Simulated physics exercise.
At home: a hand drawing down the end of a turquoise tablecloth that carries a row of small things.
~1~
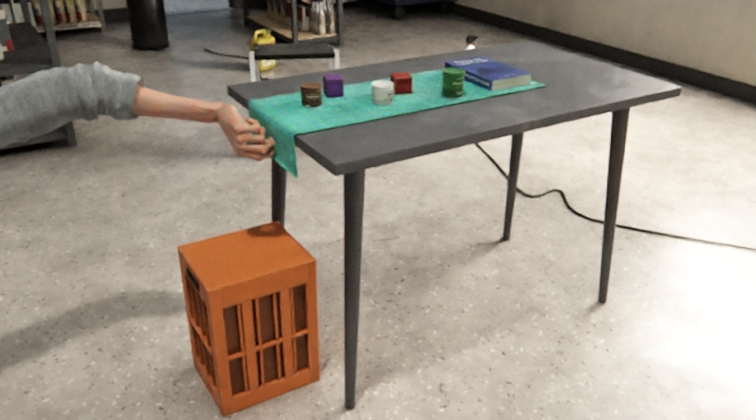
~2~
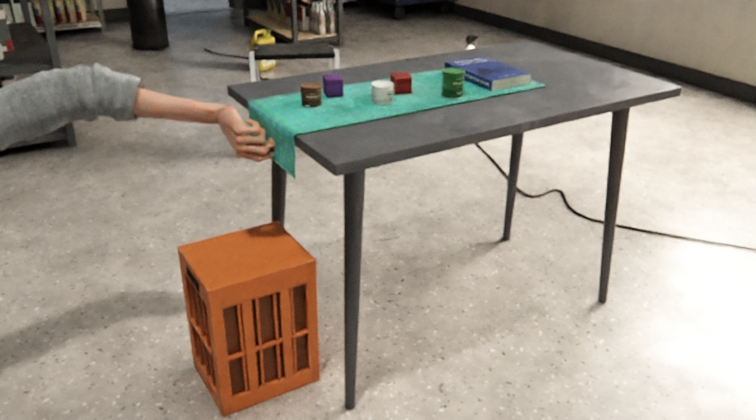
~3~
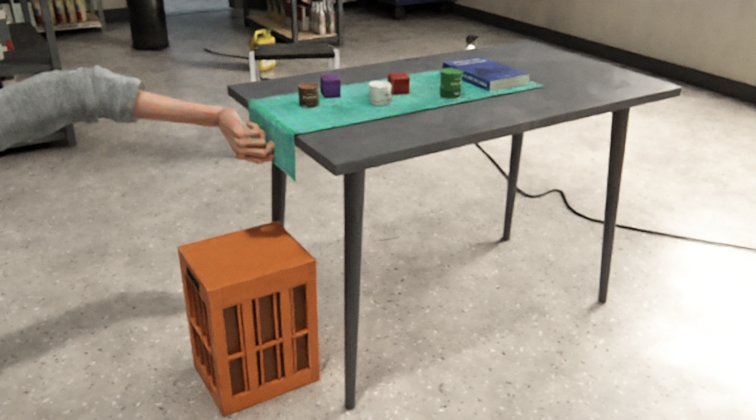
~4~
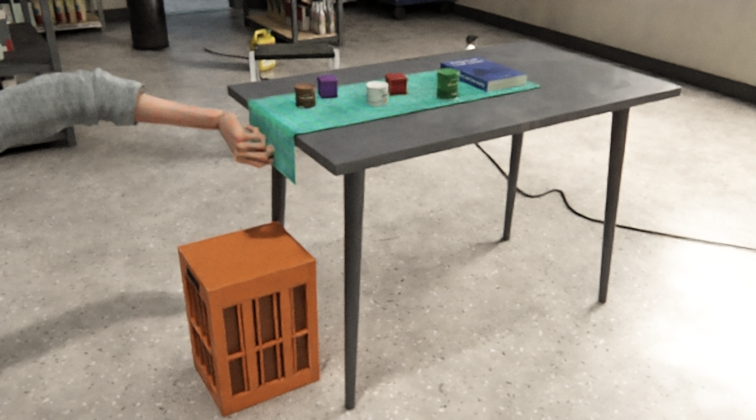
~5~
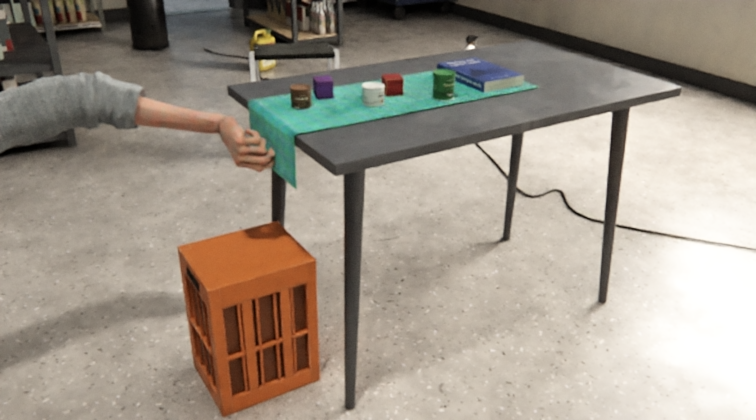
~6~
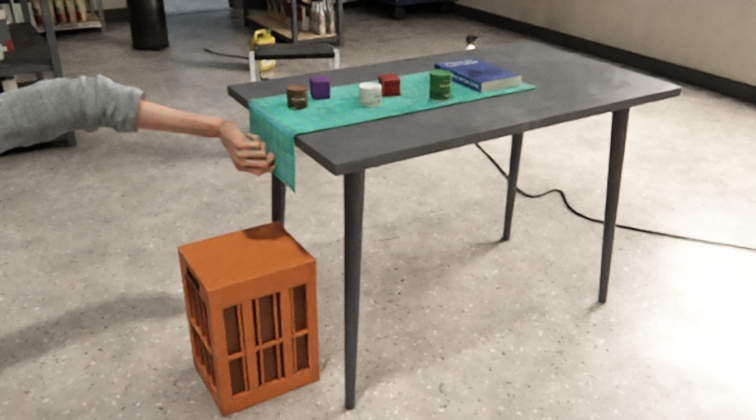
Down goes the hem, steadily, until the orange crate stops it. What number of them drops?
Over the edge go two.
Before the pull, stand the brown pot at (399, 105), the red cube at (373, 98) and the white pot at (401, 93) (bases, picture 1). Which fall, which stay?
The brown pot keeps its place on top, the red cube remains up, the white pot does not fall.
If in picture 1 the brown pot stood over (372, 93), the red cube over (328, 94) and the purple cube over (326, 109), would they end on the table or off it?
The brown pot holds on, the red cube falls, the purple cube falls.
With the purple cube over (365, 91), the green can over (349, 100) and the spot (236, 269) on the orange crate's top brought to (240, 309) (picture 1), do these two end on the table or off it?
The purple cube drops off; the green can tumbles off.
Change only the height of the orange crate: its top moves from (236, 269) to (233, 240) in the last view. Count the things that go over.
The count: 1.
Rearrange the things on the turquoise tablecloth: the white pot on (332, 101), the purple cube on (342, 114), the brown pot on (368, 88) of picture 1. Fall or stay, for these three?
The white pot falls; the purple cube goes over; the brown pot holds on.
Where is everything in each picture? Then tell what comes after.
Hem (297, 178); brown pot (311, 85); purple cube (333, 77); white pot (383, 84); red cube (402, 75); green can (454, 70); top of the crate (236, 269), in the first frame.
Hem (296, 179); brown pot (311, 85), in the second frame.
Hem (296, 181); purple cube (330, 77), in the third frame.
Hem (296, 185); white pot (377, 84); top of the crate (236, 269), in the fourth frame.
Hem (297, 189); red cube (393, 76), in the fifth frame.
Hem (295, 193); brown pot (297, 87); purple cube (320, 79); white pot (370, 86); red cube (390, 77); green can (441, 72), in the sixth frame.
Early on, hem near (274, 199); all still up.
Midway, hem near (274, 234); brown pot and purple cube gone.
Finally, hem on the crate; brown pot and purple cube gone. The table loses two.
